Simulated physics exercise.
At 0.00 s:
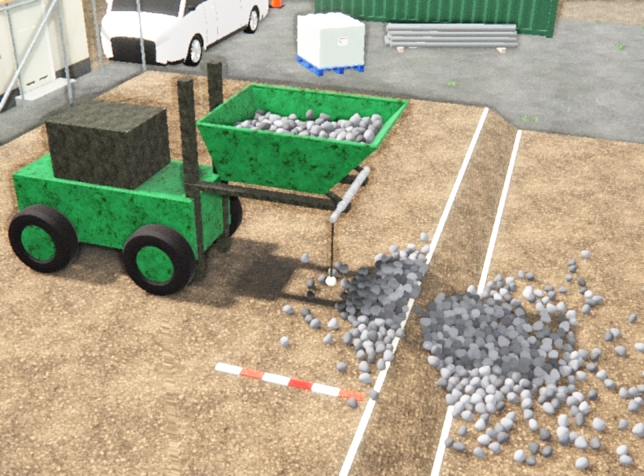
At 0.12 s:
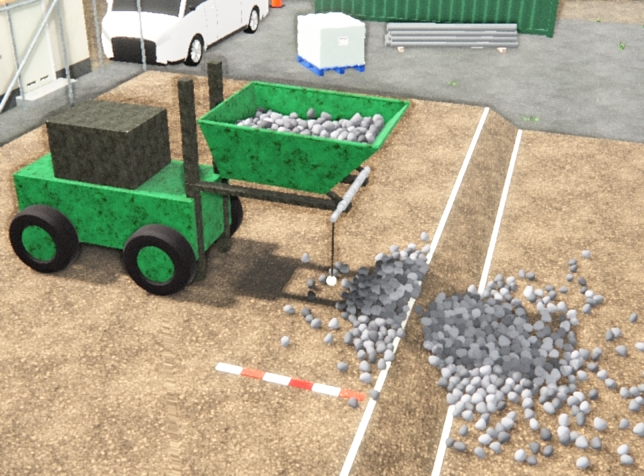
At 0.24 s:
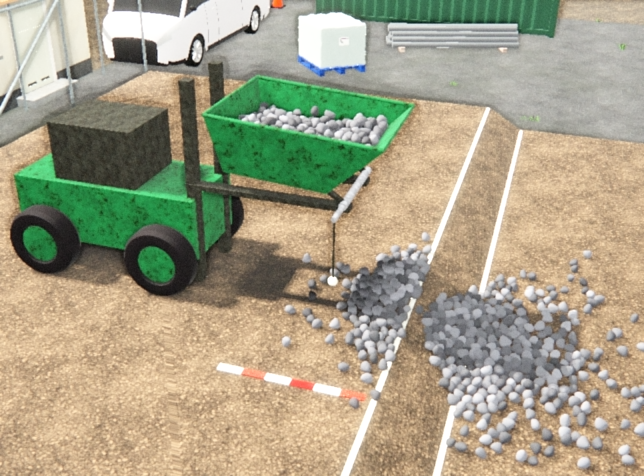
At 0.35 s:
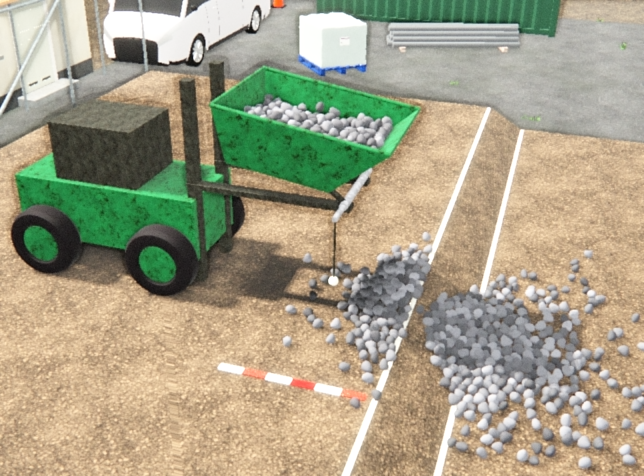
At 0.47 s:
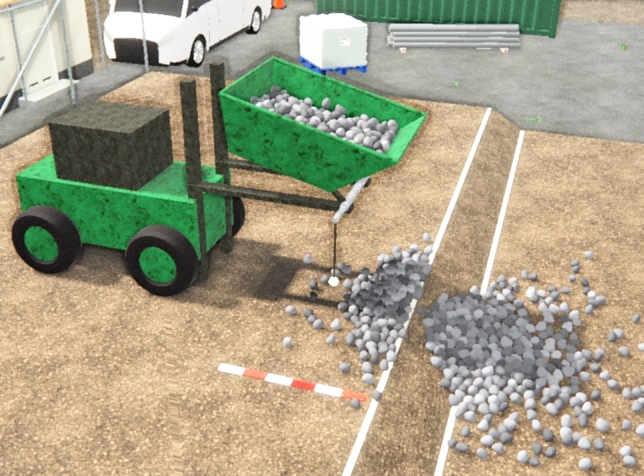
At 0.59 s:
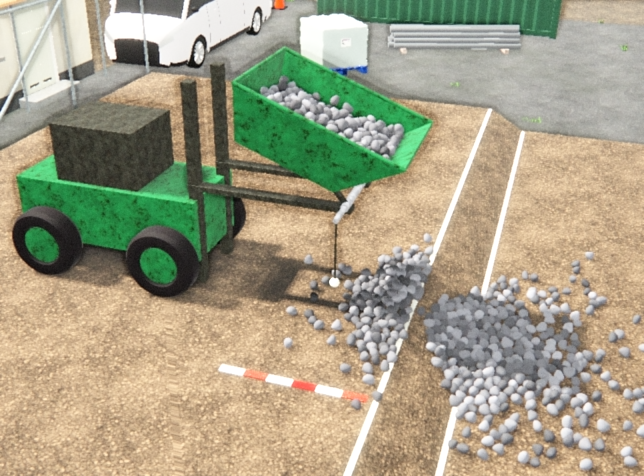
On a sandy brown yard with grey paving behind it, seen from above and to one side, two white lines edge a darker sloping strip of ground. At left stands a green wheeled machine with a dark block, holding a green skip of grey stones; more stones lie scattered at right, near a red-and-white rod. The skip tilts gently, then faster, rightward, its stones shifting inside, while the machine stays put.
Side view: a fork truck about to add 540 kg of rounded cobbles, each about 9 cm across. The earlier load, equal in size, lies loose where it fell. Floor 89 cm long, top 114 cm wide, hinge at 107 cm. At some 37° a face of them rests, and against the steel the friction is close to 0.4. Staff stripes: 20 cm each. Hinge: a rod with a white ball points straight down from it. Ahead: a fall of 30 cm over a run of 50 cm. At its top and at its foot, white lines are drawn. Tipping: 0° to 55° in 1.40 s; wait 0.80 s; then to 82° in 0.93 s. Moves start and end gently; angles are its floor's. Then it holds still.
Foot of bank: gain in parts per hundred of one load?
Approx. 80 in a hundred.
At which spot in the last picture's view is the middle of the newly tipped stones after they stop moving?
Middle: Approx. (496, 333) px.
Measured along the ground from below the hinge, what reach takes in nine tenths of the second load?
Distance ahead of it: About 170 cm.
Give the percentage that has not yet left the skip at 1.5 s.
About 100 per cent.
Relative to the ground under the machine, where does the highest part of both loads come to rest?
20 cm above.
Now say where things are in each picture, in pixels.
The first frame shows lip at (377, 147), floor tilted 0°, highest stones at (348, 124). The earlier load is highest near (382, 286), 15 cm above ground level, 42 % on the top or the slope, 57 % at the foot of the bank.
In the second frame, the skip is at 1°, its lip at (379, 148); the top of the load is at (316, 122); the stones move at 0.2 m/s on average.
The third frame shows lip at (384, 151), floor tilted 4°, highest stones at (276, 117); the stones move at 0.4 m/s on average.
The fourth frame shows lip at (390, 155), floor tilted 9°, highest stones at (280, 110); the stones move at 0.5 m/s on average.
The fifth frame shows lip at (398, 162), floor tilted 15°, highest stones at (281, 102); the stones move at 0.6 m/s on average.
The sixth frame shows lip at (405, 171), floor tilted 21°, highest stones at (288, 92); the stones move at 0.7 m/s on average.
After 1.0 s the floor is at 46°; in per cent of one load, 100 in the skip, 42 on the top or the slope, 57 at the foot of the bank; the foremost stones are past the picture's edge.
After 1.5 s the floor is at 55°; in per cent of one load, 99 in the skip, 43 on the top or the slope, 57 at the foot of the bank; the foremost stones are past the picture's edge.
After 3.6 s the floor is at 82°; in per cent of one load, 4 in the skip, 72 on the top or the slope, 122 at the foot of the bank; the foremost stones are past the picture's edge.
After 6.2 s the floor is at 82°; in per cent of one load, 0 in the skip, 62 on the top or the slope, 137 at the foot of the bank; the foremost stones are past the picture's edge. Net gain at the foot of the bank, 80.
